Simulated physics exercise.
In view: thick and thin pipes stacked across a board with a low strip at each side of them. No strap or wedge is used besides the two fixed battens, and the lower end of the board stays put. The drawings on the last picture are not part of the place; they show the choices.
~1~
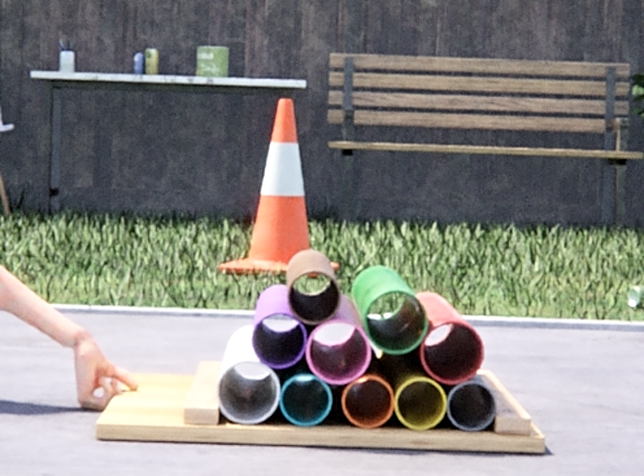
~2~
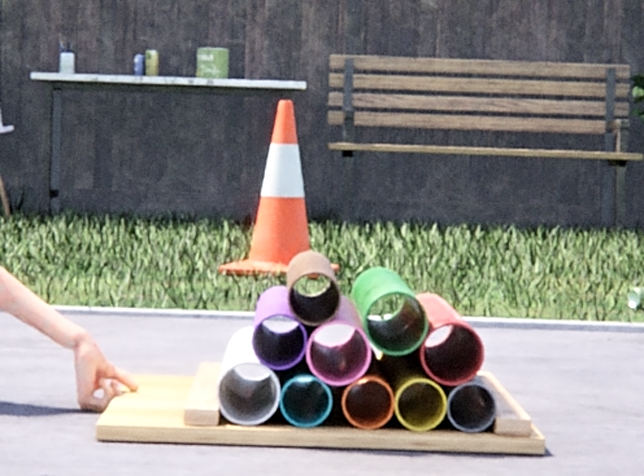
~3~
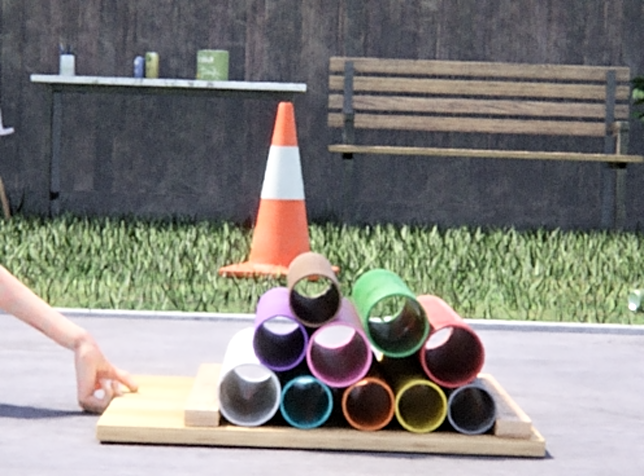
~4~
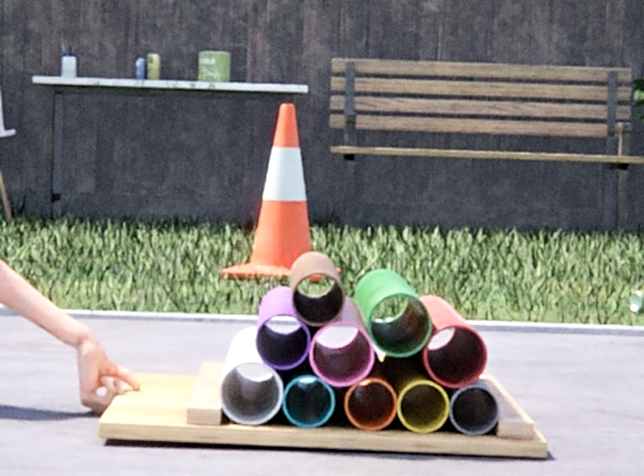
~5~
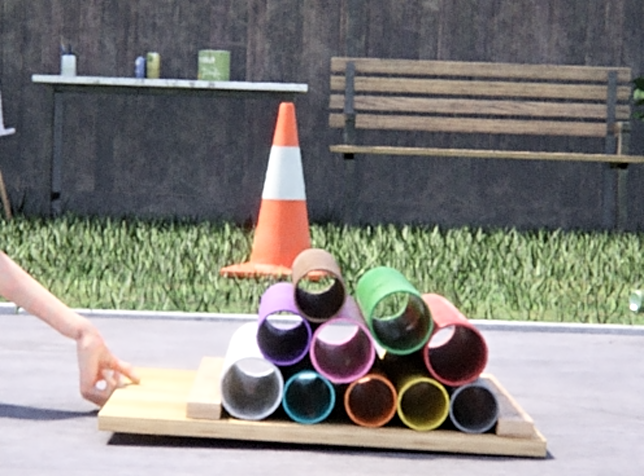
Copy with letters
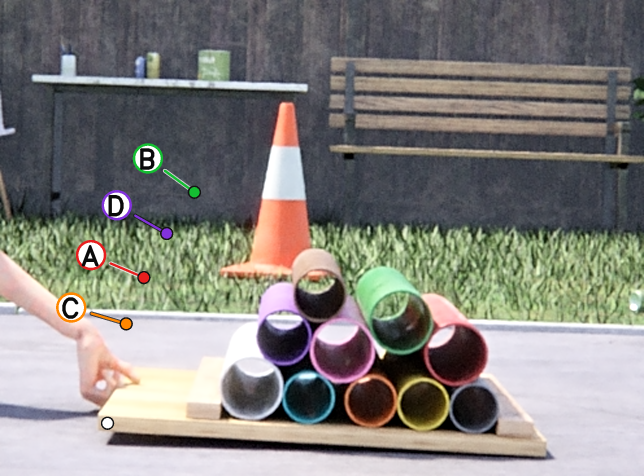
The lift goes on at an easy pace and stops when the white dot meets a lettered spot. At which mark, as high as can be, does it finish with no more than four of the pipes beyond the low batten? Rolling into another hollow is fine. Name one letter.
Up to C.
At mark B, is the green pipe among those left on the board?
No, with B.
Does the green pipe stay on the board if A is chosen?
No.
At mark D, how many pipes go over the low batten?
It comes to five.
On the copy, A at (144, 278); B at (194, 192); C at (127, 324); D at (167, 234); the white dot at (108, 423).
On C. First, board at 12°.
Then, board at 15°.
Finally, board at 15°, one over the low batten (red).
By contrast, A five over the low batten; B five over the low batten; D five over the low batten.
